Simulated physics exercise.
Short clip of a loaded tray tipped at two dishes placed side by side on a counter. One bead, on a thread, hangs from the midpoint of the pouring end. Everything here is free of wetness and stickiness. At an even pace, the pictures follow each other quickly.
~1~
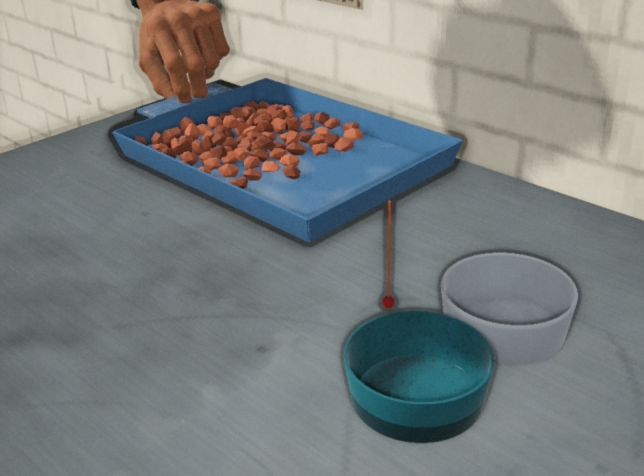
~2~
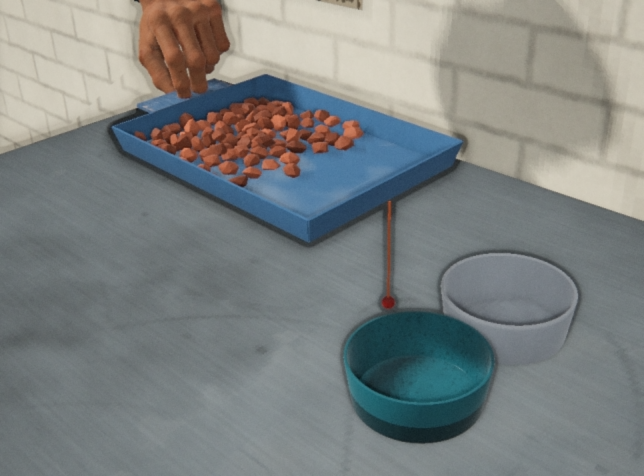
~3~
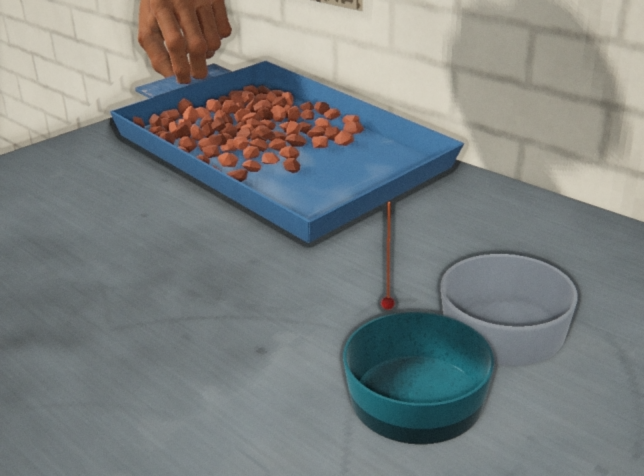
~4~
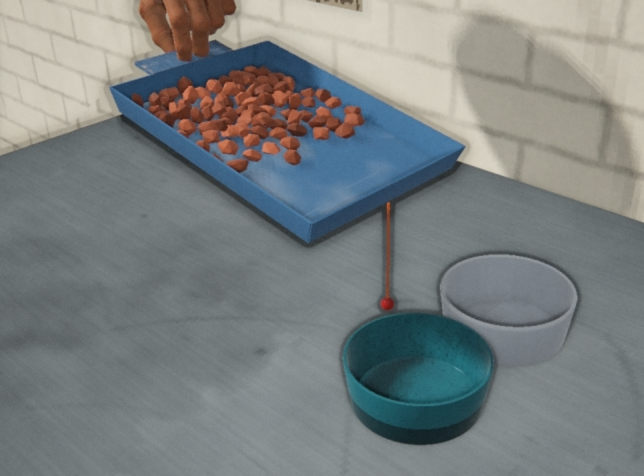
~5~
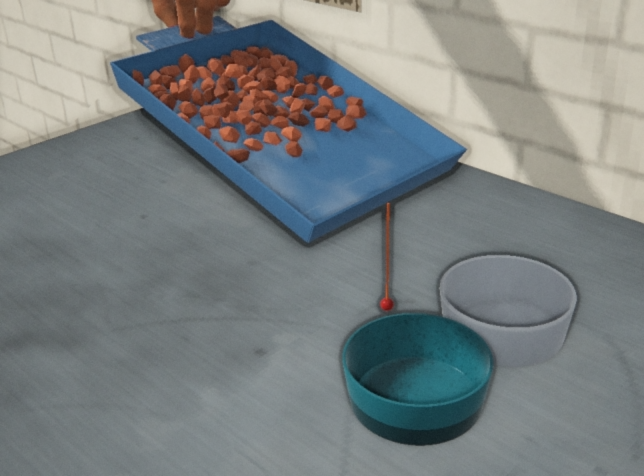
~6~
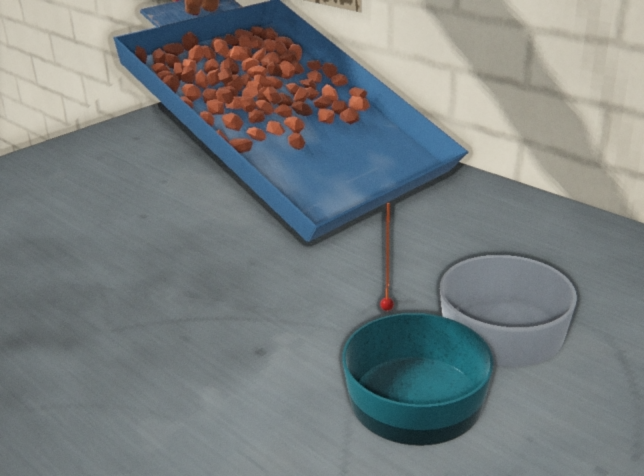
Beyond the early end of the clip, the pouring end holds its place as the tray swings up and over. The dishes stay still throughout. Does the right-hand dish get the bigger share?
No, the left-hand dish does.
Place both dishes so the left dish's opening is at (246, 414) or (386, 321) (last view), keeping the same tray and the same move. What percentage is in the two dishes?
It comes to about 20 per cent the first time and about 20 per cent the second.
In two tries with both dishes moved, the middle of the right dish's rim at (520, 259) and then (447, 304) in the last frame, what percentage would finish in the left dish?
Roughly 50 % and 20 %.
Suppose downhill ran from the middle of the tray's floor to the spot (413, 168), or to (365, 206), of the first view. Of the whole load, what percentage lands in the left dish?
The share is 0 per cent in the first and 60 per cent in the second.
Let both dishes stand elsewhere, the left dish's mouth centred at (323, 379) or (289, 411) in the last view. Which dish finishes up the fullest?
Try 1 - the dish at right; try 2 - the dish at right.
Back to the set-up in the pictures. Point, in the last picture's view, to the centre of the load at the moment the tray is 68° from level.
Somewhere about pixel (400, 183).
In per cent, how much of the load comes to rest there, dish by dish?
Left dish about 50 per cent, right dish about 30 per cent.
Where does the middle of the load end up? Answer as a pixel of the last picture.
I'd place the middle at about (453, 384).
Just after the last frame, tray tipped steeply; the larger part on the tray; about a tenth in the air.
A moment on, tray tipped past a quarter turn; about a tenth on the tray; roughly a third in the left dish; roughly a quarter in the right dish; roughly a quarter outside both; about a tenth in the air.
Further on, tray tipped past a quarter turn; roughly half in the left dish; roughly a quarter in the right dish; roughly a quarter outside both.
When it is over, tray tipped past a quarter turn; roughly half in the left dish; roughly a quarter in the right dish; roughly a quarter outside both.
